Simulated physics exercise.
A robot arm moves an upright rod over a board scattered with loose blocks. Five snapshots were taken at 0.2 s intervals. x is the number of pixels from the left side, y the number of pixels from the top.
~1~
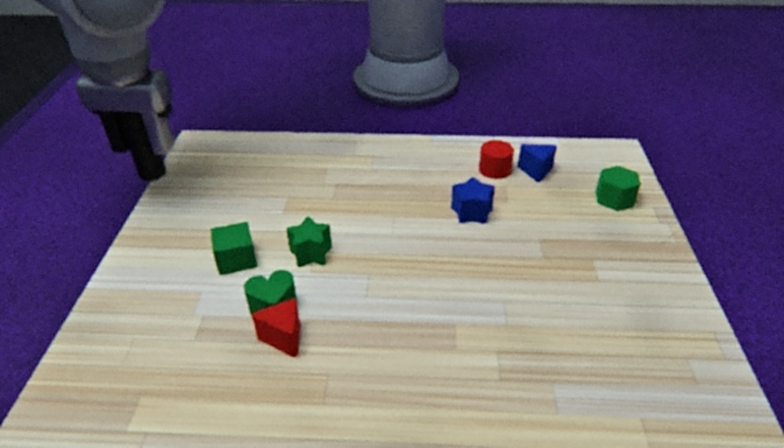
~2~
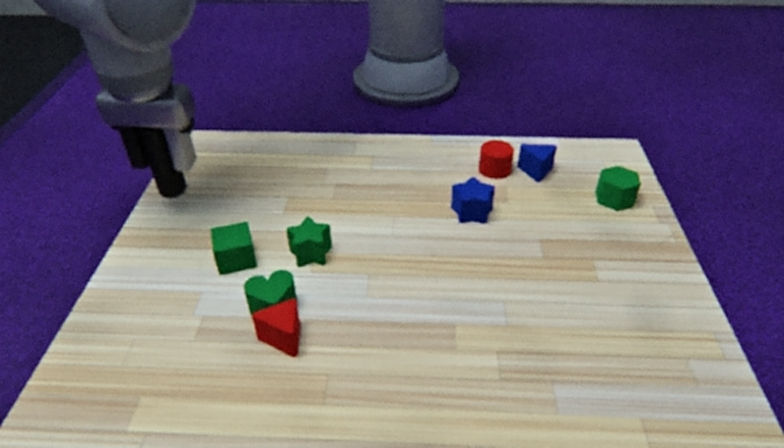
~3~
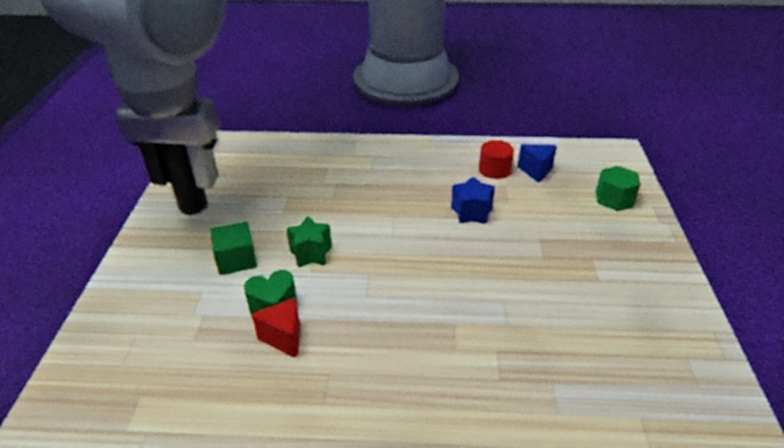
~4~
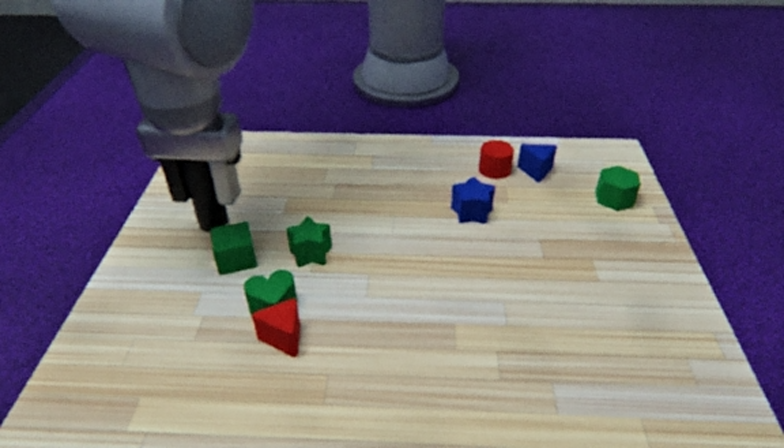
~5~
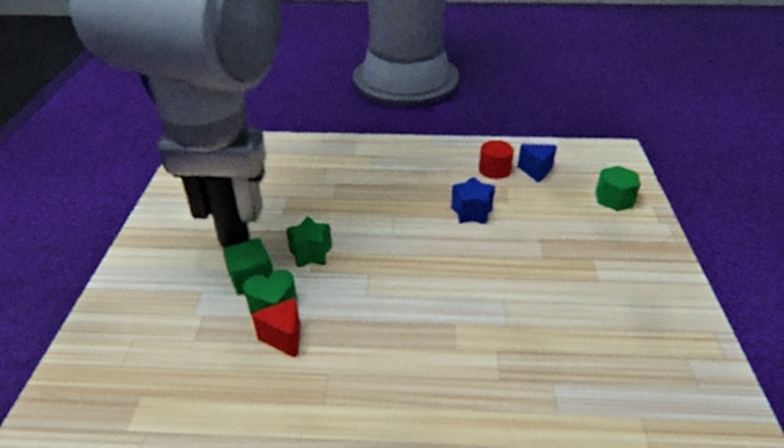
A grey robot arm with a dark rod reaches over a pale wooden board on purple cloth, seen from a fixed, raised view. A green square, star and heart and a red triangle sit left of centre, with a red cylinder, blue star, blue triangle and green hexagon toward the upper right. The rod moves right and nearer, then pushes the green square toward the heart.
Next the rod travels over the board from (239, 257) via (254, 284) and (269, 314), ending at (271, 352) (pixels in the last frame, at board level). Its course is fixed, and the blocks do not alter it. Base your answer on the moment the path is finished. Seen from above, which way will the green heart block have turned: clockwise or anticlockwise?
It is turned anticlockwise.
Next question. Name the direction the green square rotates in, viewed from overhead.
Anticlockwise, looking down.
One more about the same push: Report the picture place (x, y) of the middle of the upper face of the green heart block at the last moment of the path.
It is going to be at (347, 341).
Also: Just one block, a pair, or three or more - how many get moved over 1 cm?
I foresee three or more blocks being moved.
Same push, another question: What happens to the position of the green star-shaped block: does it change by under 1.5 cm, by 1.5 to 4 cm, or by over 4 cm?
My estimate: Under 1.5 cm.
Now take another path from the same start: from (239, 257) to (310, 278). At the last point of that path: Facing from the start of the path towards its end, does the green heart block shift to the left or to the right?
The answer is right: Facing from the path's start to its end, that's where the green heart block shifts.
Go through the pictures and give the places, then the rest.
Rod tip at (153, 175); block tops, green square at (231, 236); green heart block at (270, 285); red triangle at (279, 315); green star-shaped block at (308, 230), in the first picture.
Rod at (174, 191); blocks unchanged, in the second picture.
Rod at (194, 208); blocks unchanged, in the third picture.
Rod at (215, 225); blocks unchanged, in the fourth picture.
Rod at (235, 241); green square at (246, 254); green heart block at (270, 285); red triangle at (279, 315); green star-shaped block at (308, 230), in the fifth picture.
What follows on the original path. One third of the way, rod at (251, 268); green square at (265, 282); green heart block at (289, 304), turned 15° anticlockwise; red triangle at (292, 333), turned 40° clockwise.
Two thirds of the way, rod at (266, 299); green square at (287, 312), turned 20° anticlockwise; green heart block at (321, 329), turned 30° anticlockwise; red triangle at (303, 359), turned 45° clockwise.
At the end, rod at (268, 336); green square at (303, 340), turned 50° anticlockwise; green heart block at (347, 341), turned 55° anticlockwise; red triangle at (306, 376), turned 40° clockwise; green star-shaped block in place.
